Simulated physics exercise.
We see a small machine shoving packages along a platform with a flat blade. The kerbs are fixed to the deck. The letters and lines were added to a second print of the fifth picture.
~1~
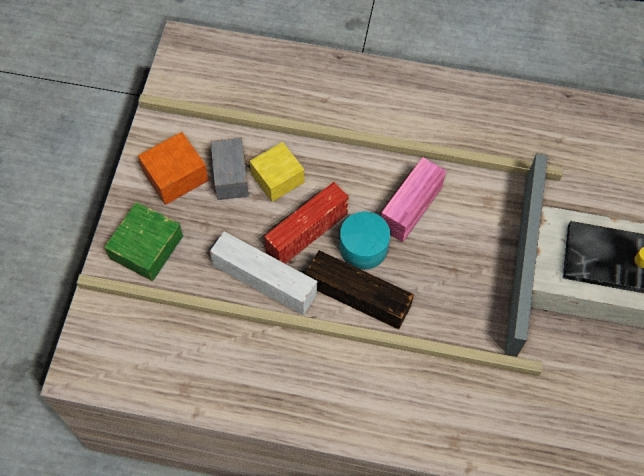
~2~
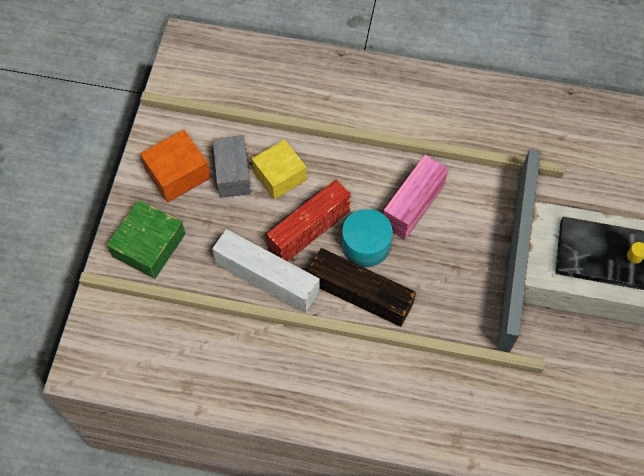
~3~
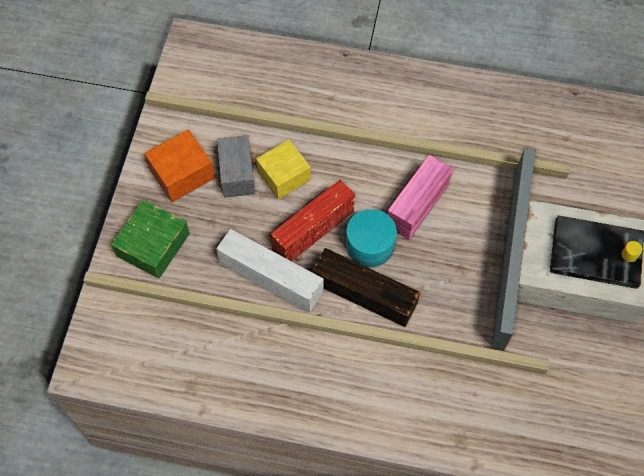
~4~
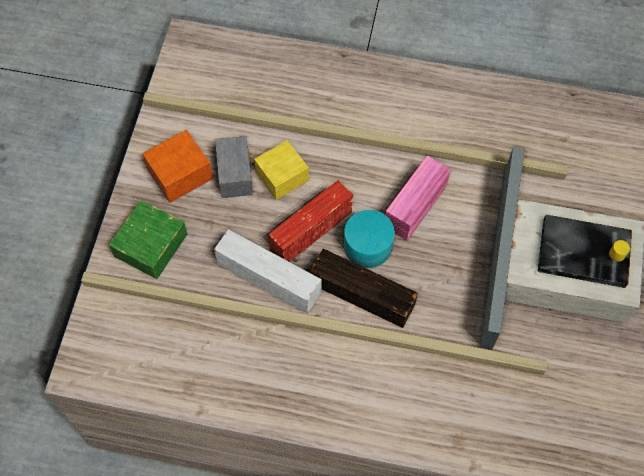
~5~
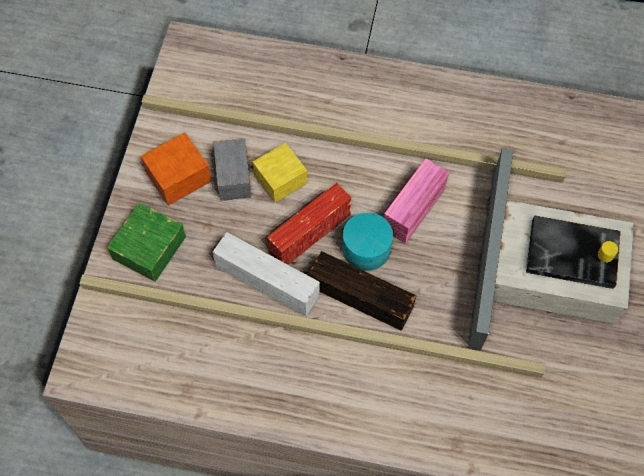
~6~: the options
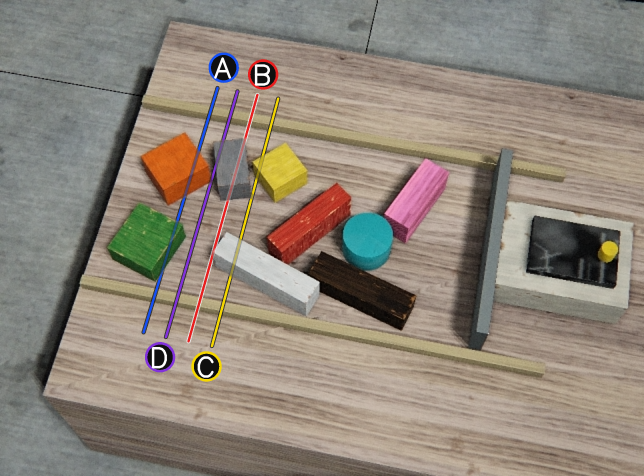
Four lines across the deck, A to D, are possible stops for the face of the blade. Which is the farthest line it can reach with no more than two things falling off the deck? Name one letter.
The farthest such stop is D.
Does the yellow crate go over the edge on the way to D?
No.
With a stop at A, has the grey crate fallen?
By then, yes.
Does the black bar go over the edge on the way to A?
No.
On the marked copy, A at (183, 202); B at (225, 210); C at (247, 214); D at (204, 206).
Taking D. A third of the way, robot (459, 230); black bar (317, 277); pink stick (374, 191).
Two thirds of the way, robot (354, 211); green crate (122, 238); orange crate (159, 165).
When it is over, robot (272, 196); orange crate over the edge; green crate over the edge; two fallen.
As for the rest, A drops three; B is within the limit but short; C is within the limit but short.
